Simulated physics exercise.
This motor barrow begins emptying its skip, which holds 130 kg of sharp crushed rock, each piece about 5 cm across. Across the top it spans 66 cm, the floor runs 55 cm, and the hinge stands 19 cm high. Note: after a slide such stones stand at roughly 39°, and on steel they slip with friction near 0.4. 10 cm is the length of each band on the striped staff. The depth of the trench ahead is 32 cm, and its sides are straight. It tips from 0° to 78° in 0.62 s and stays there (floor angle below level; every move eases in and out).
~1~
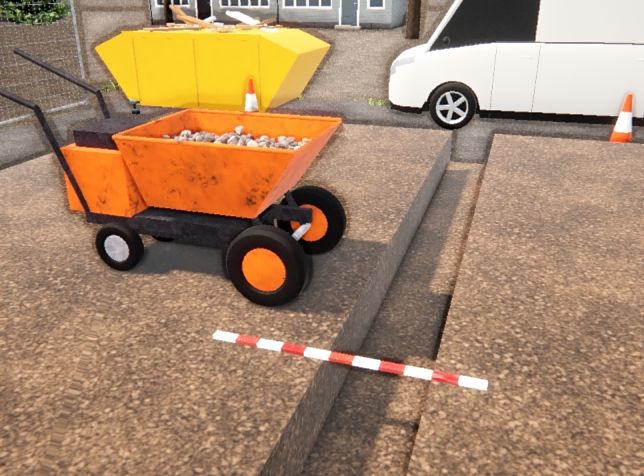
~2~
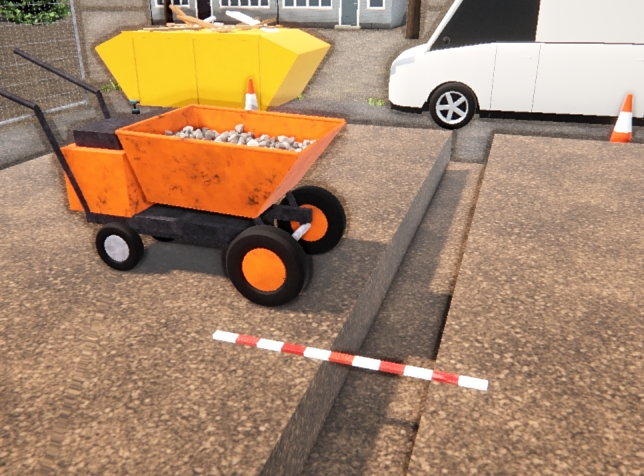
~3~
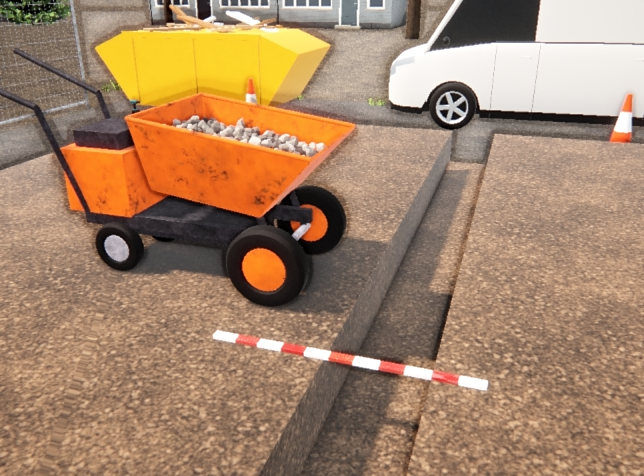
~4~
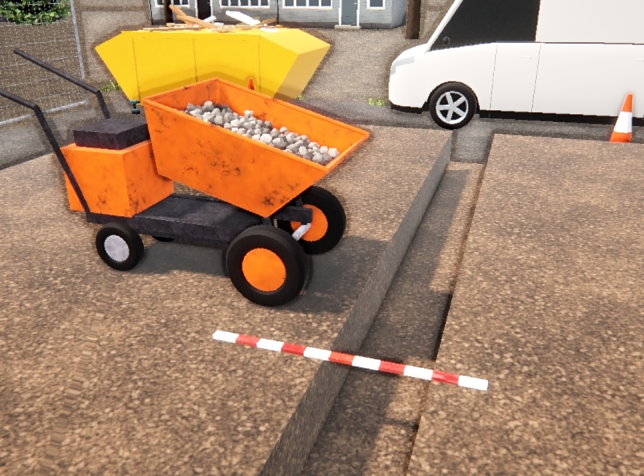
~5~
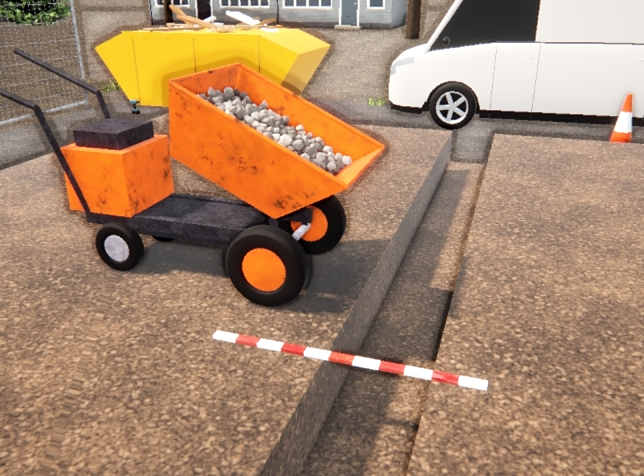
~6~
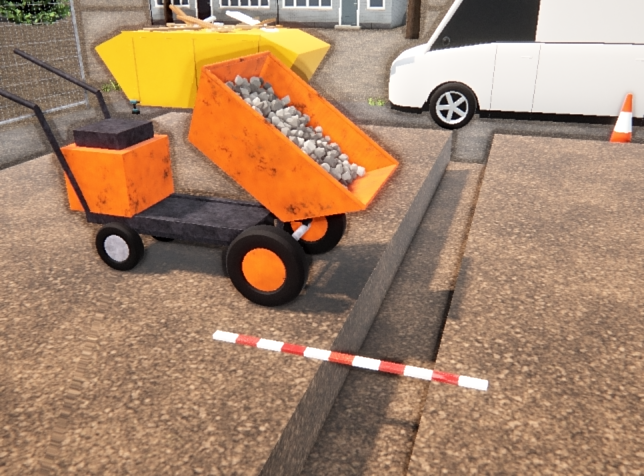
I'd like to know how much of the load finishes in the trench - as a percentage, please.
Somewhere near 57 per cent of it finishes in the trench.
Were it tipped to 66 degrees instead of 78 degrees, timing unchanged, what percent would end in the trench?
Some 35 in a hundred, I'd say.
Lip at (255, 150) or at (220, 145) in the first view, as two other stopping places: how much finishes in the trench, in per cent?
About 90 per cent first, then about 85 per cent.
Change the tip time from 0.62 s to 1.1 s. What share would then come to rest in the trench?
That would give about 80 percent.
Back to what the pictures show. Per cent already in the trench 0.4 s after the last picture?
Something like 15 in a hundred.
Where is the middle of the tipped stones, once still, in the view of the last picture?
The tipped stones centre close to (443, 329).
Then, 0.2 s after the last picture the floor is at 65°, 100 % in the skip; the foremost stones are at (383, 227).
Then, 0.4 s after the last picture the floor is at 78°, 69 % in the skip, 17 % in the trench, 14 % past the trench; the foremost stones are at (482, 309).
Then, 0.8 s after the last picture the floor is at 78°, 15 % in the skip, 40 % in the trench, 44 % past the trench; the foremost stones are past the picture's edge.
Then, 2.7 s after the last picture the floor is at 78°, 0 % in the skip, 57 % in the trench, 43 % past the trench; the foremost stones are past the picture's edge.
